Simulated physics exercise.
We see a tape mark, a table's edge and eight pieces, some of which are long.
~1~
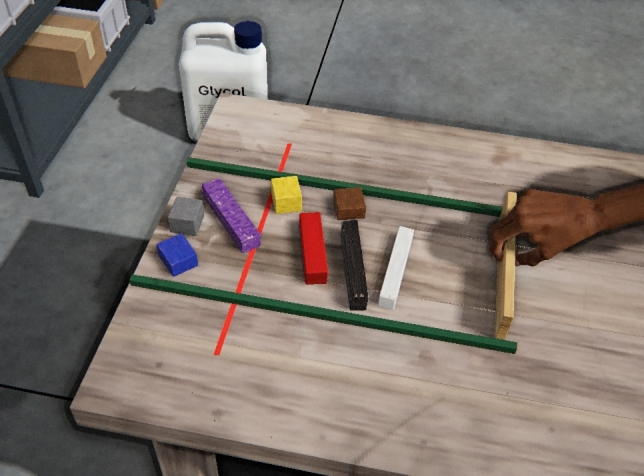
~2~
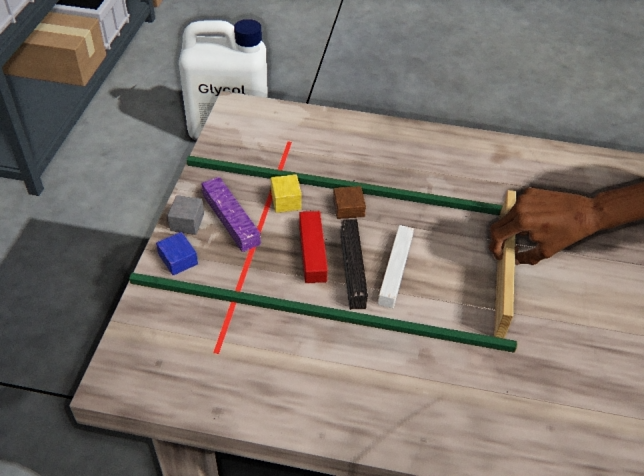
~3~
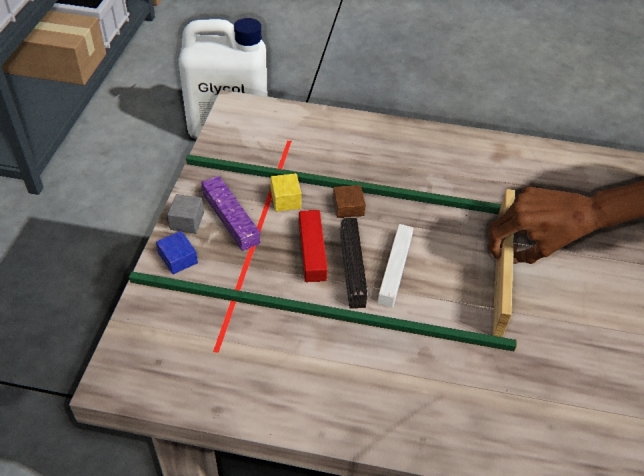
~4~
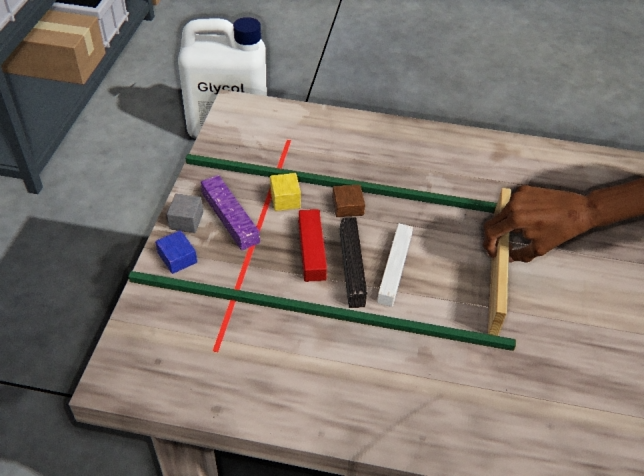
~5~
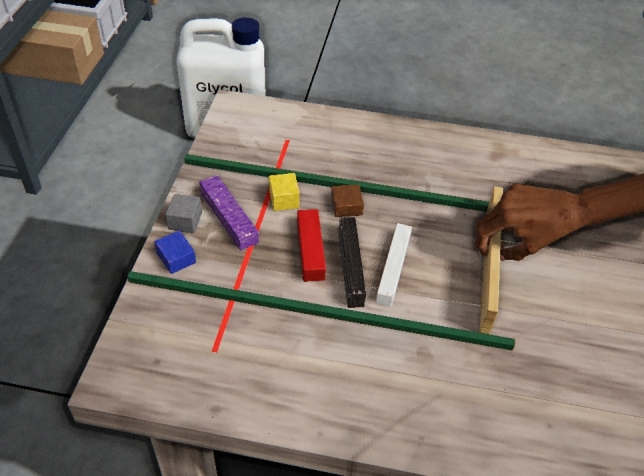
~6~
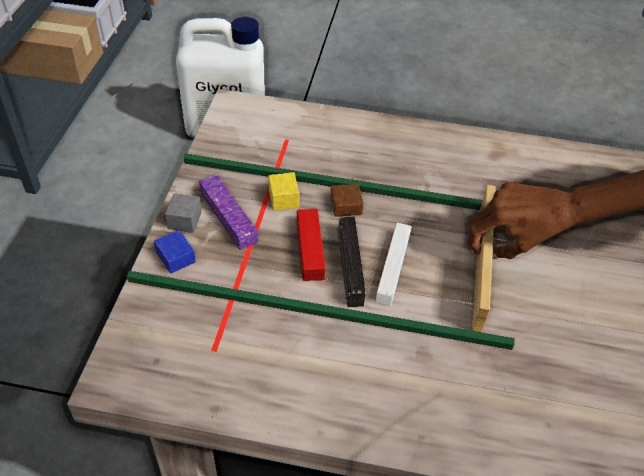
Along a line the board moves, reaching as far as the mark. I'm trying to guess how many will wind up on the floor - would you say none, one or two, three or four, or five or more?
I would say none.
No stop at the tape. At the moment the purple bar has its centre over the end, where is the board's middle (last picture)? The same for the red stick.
I reckon its middle sits around (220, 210) and then around (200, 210).
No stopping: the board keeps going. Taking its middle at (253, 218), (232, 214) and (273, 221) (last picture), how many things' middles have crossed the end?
The numbers past the end are 0, 1 and 0.
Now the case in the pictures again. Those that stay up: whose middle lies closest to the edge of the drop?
The grey block is foremost.
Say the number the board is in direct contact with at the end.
Well, it touches 2.
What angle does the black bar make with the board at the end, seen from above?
It sits some 0° out of line.
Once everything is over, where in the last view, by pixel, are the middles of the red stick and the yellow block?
(211, 229), and the other (227, 183).
A little later, none off yet; grey block at rest near (184, 213); blue block at rest near (175, 252); purple bar at rest near (228, 211).
Next, none off yet; grey block at rest near (183, 213); blue block at rest near (175, 252); purple bar shifted a little near (212, 210).
When it is over, the number that fall off is zero.
